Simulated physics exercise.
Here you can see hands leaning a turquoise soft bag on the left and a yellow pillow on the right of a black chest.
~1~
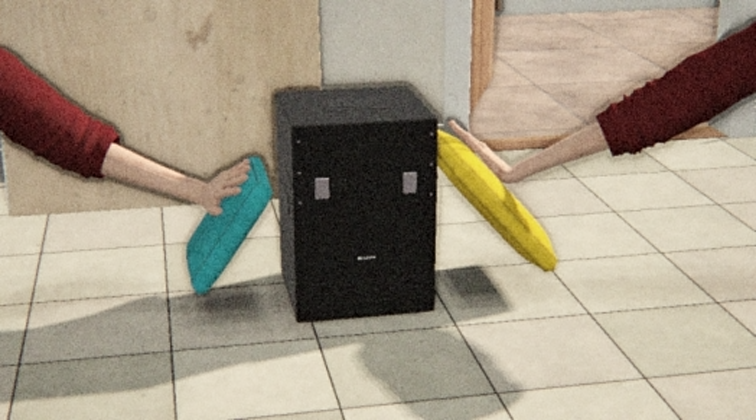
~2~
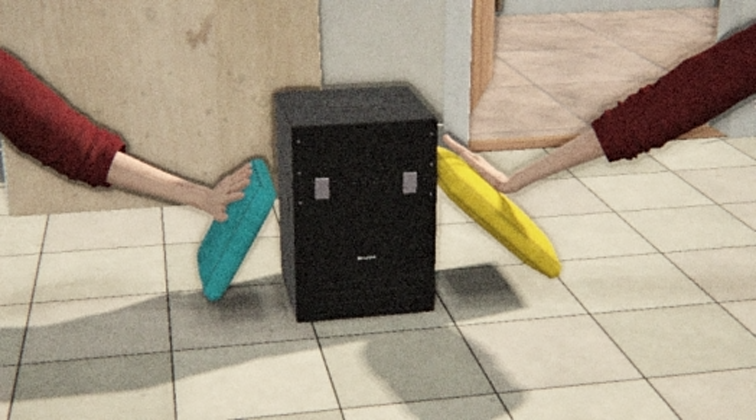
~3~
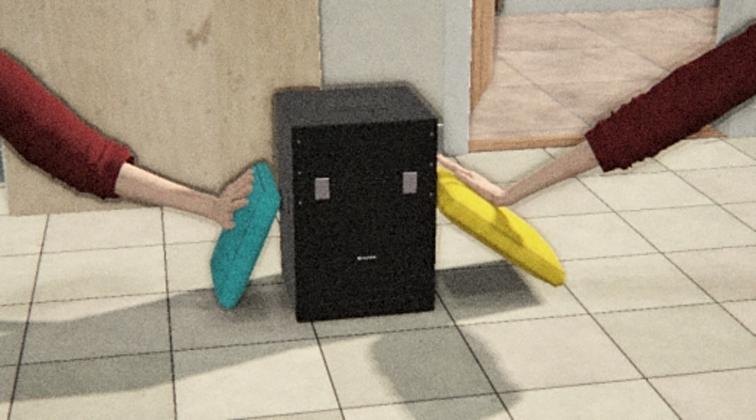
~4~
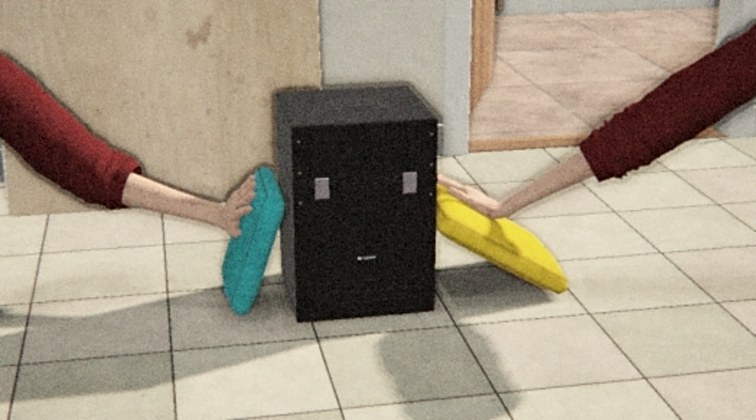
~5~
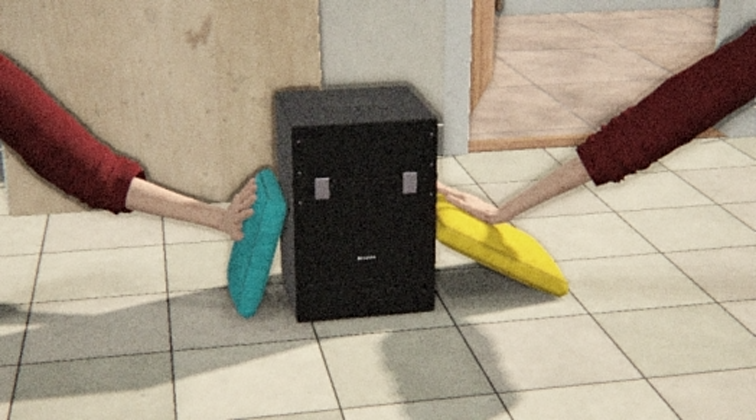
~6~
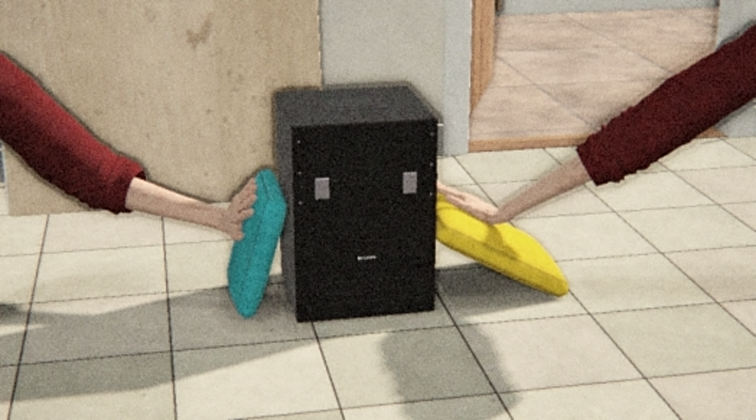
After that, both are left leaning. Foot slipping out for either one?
Outcome - turquoise soft bag: Holds; yellow pillow: Slips out.
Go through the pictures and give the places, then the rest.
Soft bag foot (199, 290), head (266, 189); pillow foot (550, 267), head (459, 169), in the first picture.
Soft bag foot (212, 296); pillow foot (555, 274), in the second picture.
Soft bag foot (227, 305); pillow foot (560, 281), in the third picture.
Soft bag foot (241, 311); pillow foot (562, 288), in the fourth picture.
Soft bag foot (247, 314); pillow foot (564, 291), in the fifth picture.
Soft bag foot (247, 314), head (278, 202), almost upright; pillow foot (564, 291), head (442, 235), at a low slant, in the sixth picture.
Then, 0.26 s later than the last view, soft bag against the side near (257, 243); pillow flat on the floor near (494, 261).
Then, 0.46 s later than the last view, soft bag against the side near (257, 243); pillow flat on the floor near (493, 265).
Finally, soft bag against the side near (257, 243); pillow flat on the floor near (493, 266). The turquoise soft bag holds its lean and the yellow pillow slides down flat.
